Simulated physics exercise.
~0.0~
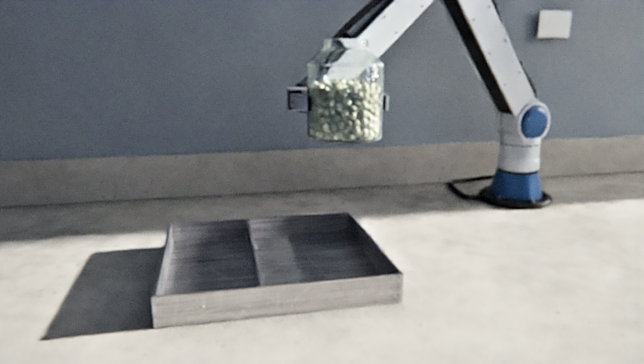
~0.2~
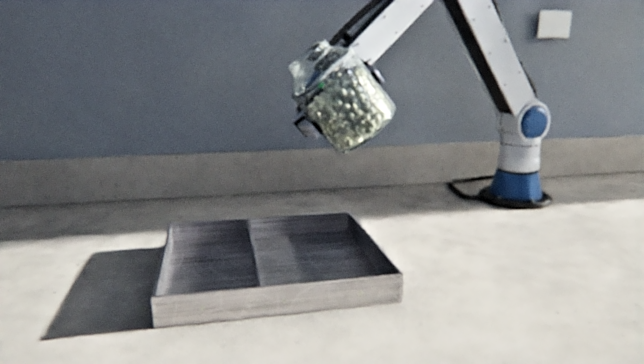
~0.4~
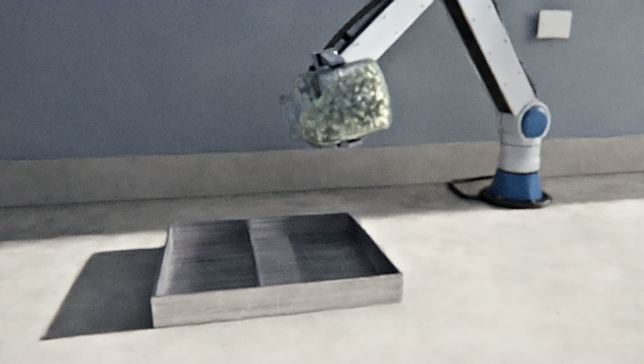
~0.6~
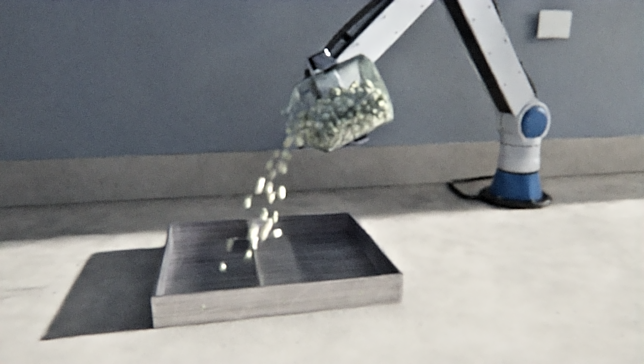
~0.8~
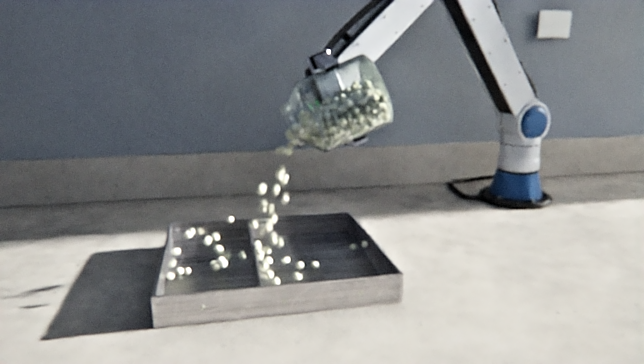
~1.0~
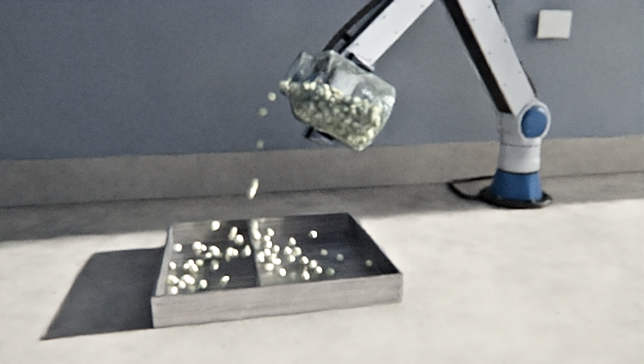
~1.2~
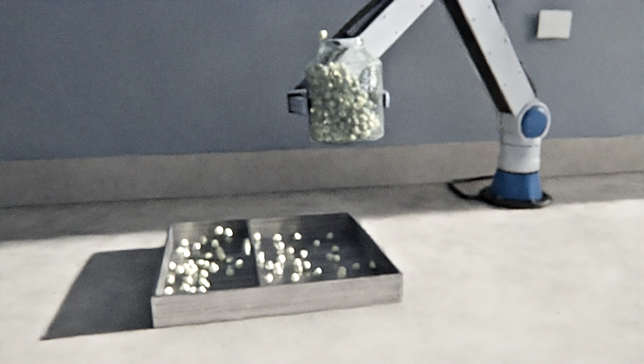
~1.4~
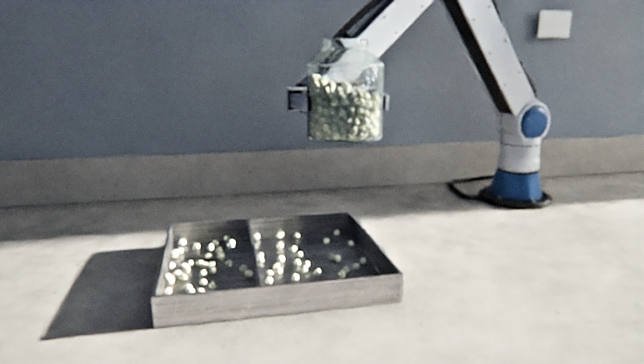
A robot arm in white and black with blue joints, its base at the right, grips a clear jar of pale green beads above a pale table top before a blue-grey wall, seen from a fixed spot slightly above. Below the jar, to its left, sits a low grey tray split by a cross wall. The arm tips the jar to the left until its mouth points downward, and beads stream out, scattering into both parts of the tray. The jar then swings back upright, the stream thinning to a few last beads. It ends upright, still holding most of its beads, with the rest scattered across the tray.
